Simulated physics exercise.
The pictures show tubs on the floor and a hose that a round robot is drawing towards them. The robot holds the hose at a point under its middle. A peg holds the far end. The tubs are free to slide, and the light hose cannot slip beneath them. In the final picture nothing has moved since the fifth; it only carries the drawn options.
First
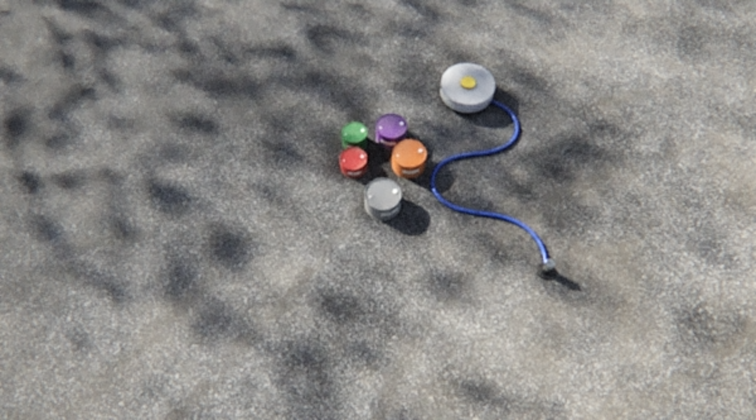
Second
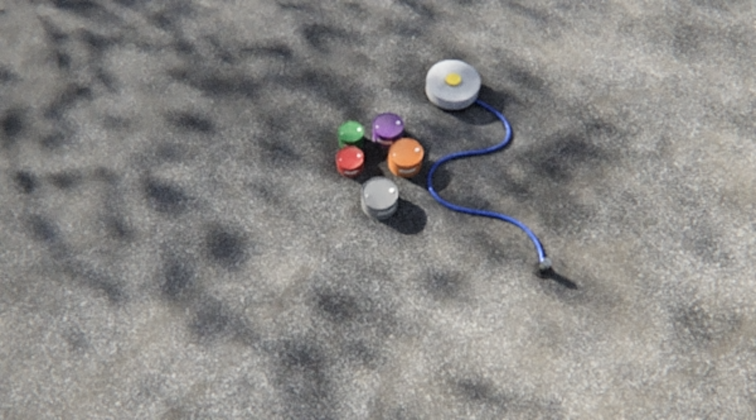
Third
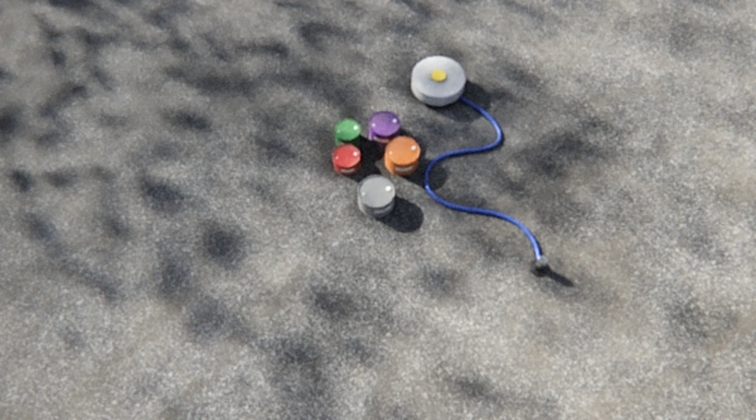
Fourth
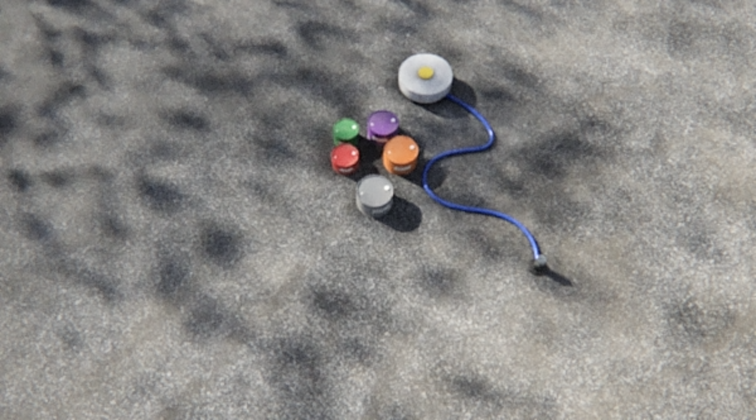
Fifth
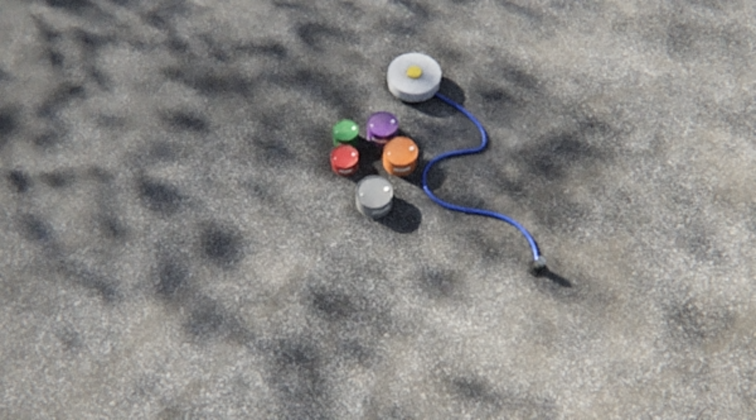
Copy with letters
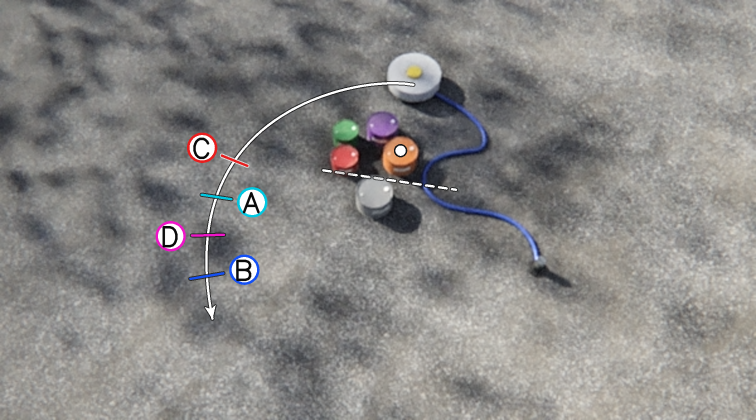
A round white robot slides slowly left, drawing a blue hose near five colored tubs.
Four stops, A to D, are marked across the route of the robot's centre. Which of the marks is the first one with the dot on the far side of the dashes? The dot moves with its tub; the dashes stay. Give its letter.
It can halt at D.
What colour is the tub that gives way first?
The purple tub.
On the marked copy, A at (216, 197); B at (207, 276); C at (235, 161); D at (208, 235); the dashed line at (389, 180); the route from (414, 85) via (249, 143) to (212, 319); the white dot at (401, 151).
With D. Early on, robot (316, 92); orange tub (400, 157).
Further on, robot (236, 150); orange tub (399, 158); red tub (345, 164); purple tub (369, 149); green tub (342, 142).
At the end, robot (205, 230); orange tub (388, 191); red tub (336, 212); purple tub (354, 189); grey tub (368, 216); green tub (324, 191); the dot on the orange tub is over the dashed line.
As for the rest, A leaves the dotted tub short, at (391, 175); B does it too, but is farther than needed; C leaves the dotted tub short, at (397, 162).
